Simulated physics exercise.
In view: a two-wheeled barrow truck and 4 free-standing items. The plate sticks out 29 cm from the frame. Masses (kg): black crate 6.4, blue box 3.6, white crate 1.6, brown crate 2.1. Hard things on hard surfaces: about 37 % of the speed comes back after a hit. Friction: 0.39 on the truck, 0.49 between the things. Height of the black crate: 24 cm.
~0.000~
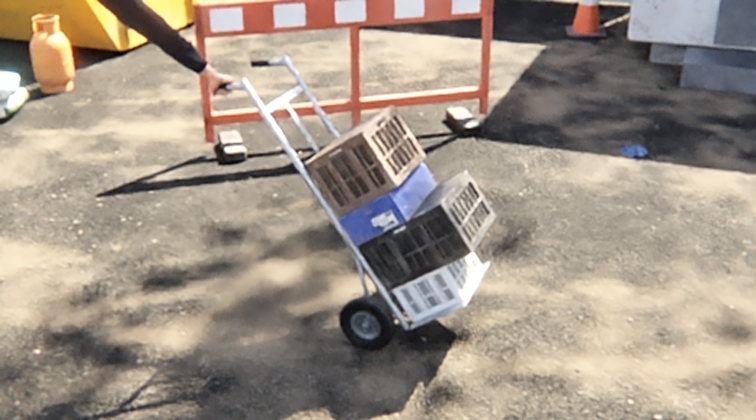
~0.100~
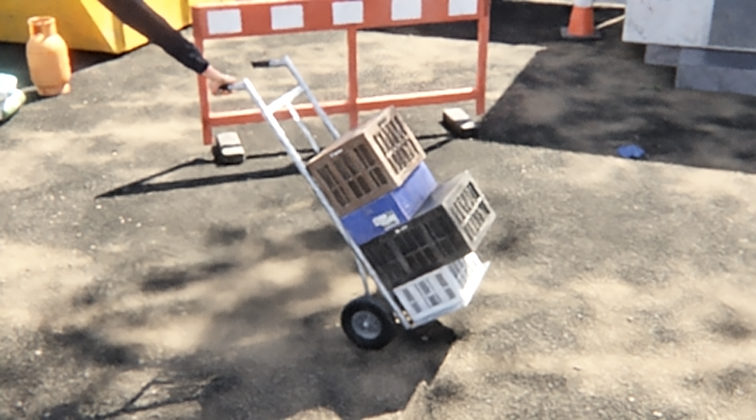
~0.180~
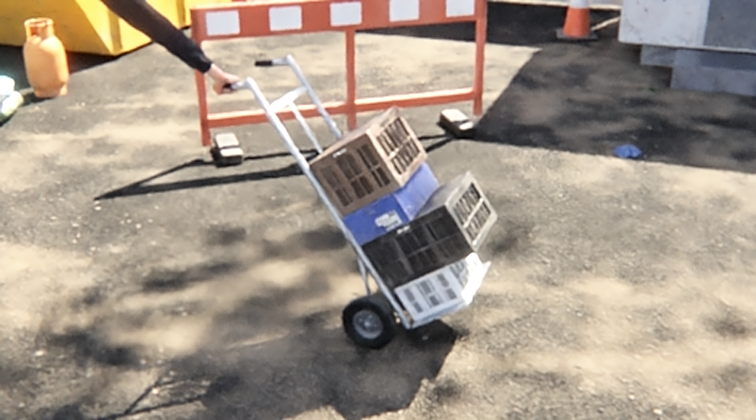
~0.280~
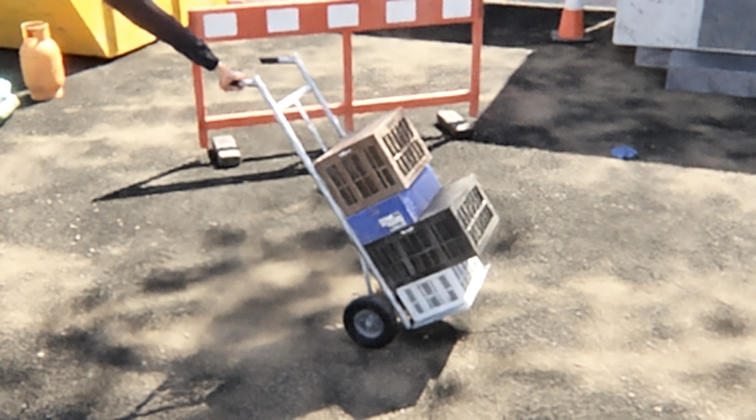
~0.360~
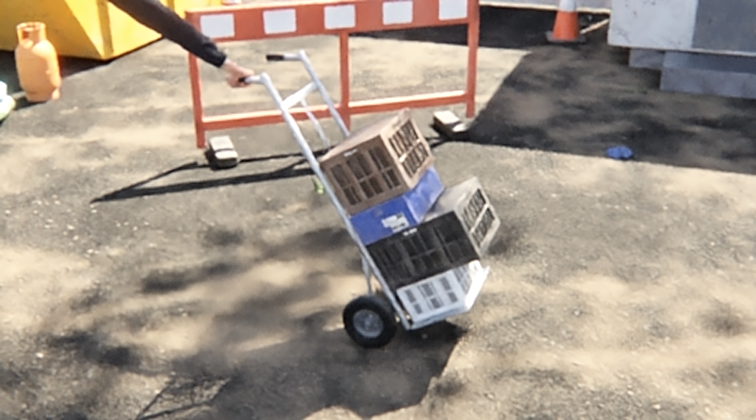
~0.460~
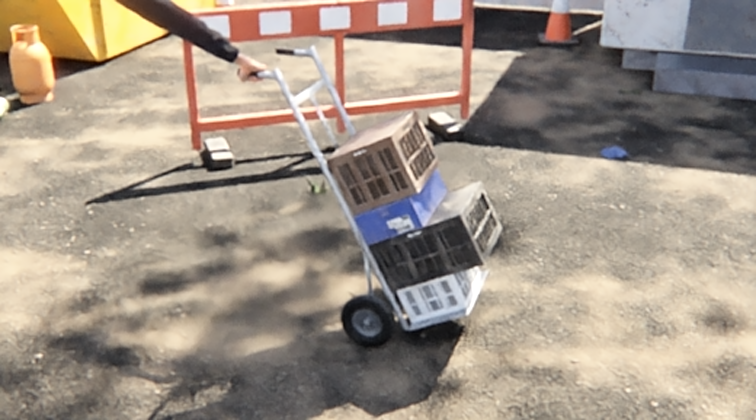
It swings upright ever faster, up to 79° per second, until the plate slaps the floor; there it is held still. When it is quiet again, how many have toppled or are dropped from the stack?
Tipped or gone: Not one.
After 0.86 s, truck 4° back.
After 1.26 s, truck upright; blue box 5° off its base near (455, 227); black crate 5° off its base near (468, 269); brown crate 5° off its base.
In the end (1.8 s), all 4 under 10 cm from the start. At the end, from the last picture's camera, black crate near (463, 269), blue box near (446, 227).
